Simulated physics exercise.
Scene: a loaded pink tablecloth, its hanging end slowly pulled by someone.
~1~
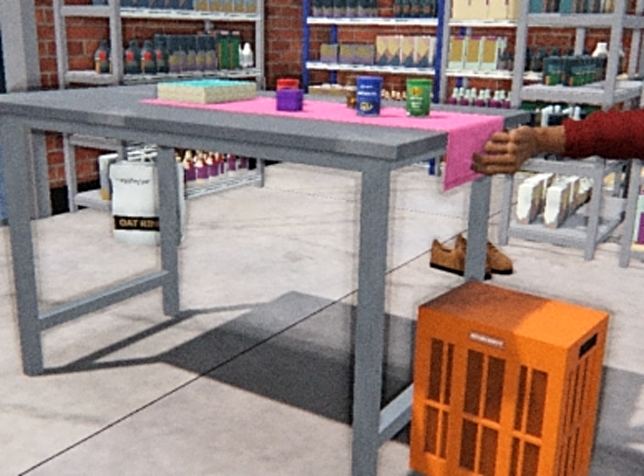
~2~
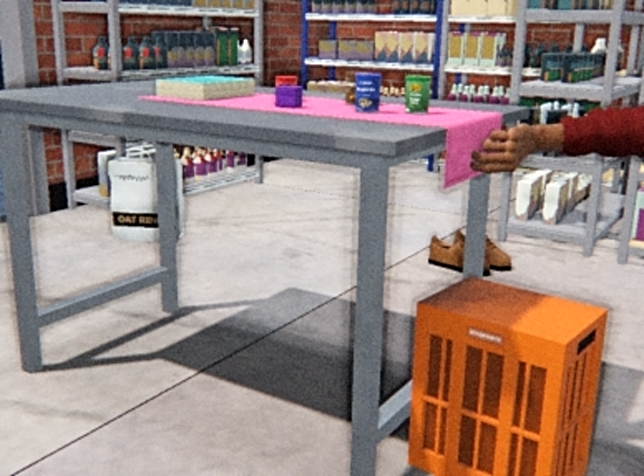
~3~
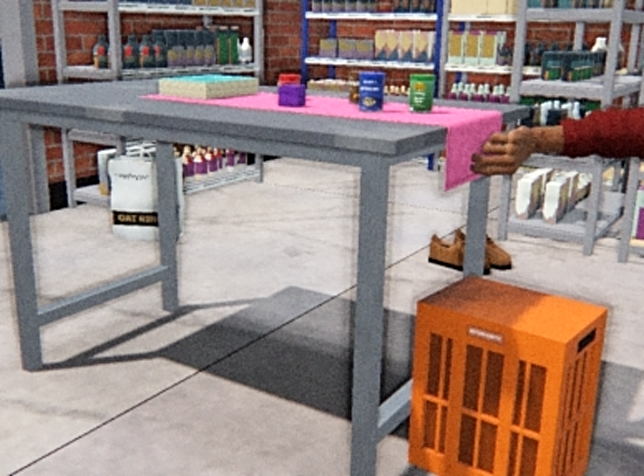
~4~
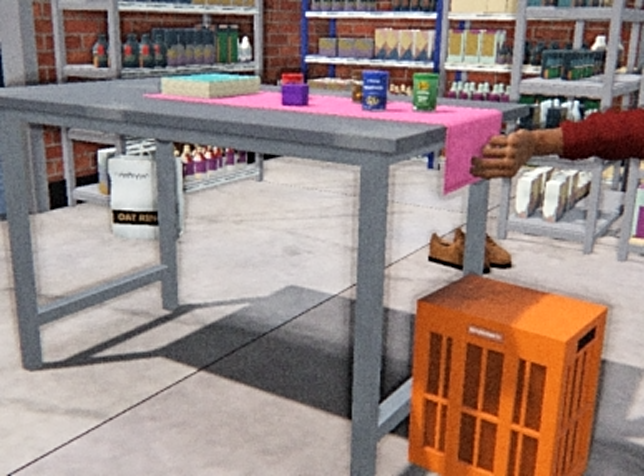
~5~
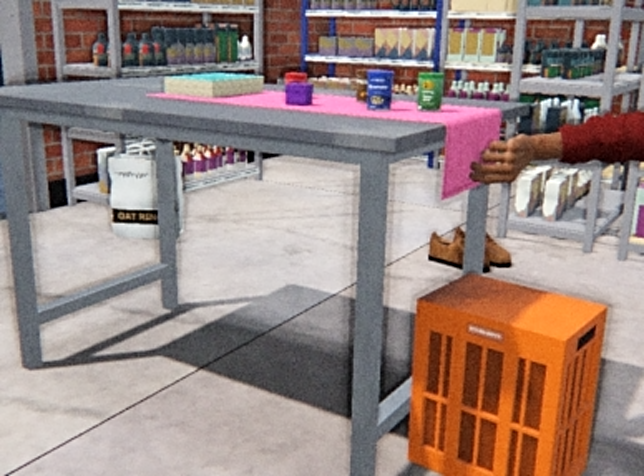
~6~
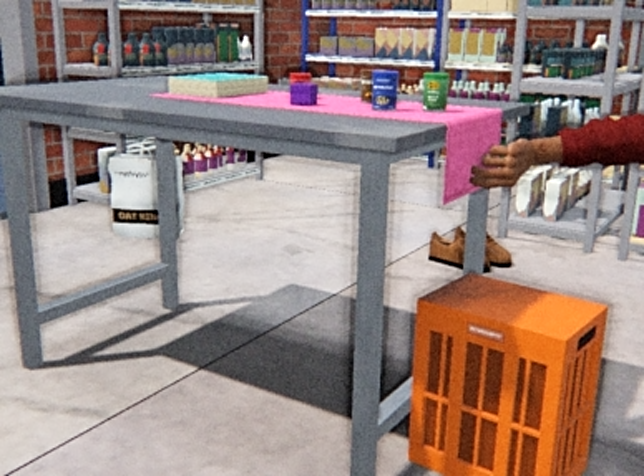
The video shows a hand at the right slowly pulling the hanging end of a pink tablecloth on a gray table, and the cans, red pot and purple cube on the cloth shift slightly to the right with it.
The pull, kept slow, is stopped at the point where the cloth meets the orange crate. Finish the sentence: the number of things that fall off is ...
... two.
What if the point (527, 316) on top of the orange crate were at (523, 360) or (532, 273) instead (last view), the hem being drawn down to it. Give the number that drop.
We'd see 3, then 1.
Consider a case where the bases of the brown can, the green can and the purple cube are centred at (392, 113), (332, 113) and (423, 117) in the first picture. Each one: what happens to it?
Brown can: Lost. Green can: Safe. Purple cube: Lost.
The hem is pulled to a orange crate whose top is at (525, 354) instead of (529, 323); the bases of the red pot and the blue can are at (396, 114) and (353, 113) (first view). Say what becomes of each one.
Result: Red pot gone, blue can gone.
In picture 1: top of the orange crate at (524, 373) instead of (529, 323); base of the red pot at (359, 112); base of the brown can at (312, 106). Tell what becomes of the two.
The red pot drops off, the brown can stays on.
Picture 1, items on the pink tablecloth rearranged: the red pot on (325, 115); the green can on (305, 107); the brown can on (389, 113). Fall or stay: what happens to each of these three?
Here's how it goes: The red pot makes it through, the green can makes it through, and the brown can ends up down.
Soon after, hem near (469, 267); green can gone.
Then, hem on the crate; green can and blue can gone.
At rest, hem on the crate; green can and blue can gone. Over the edge go two.
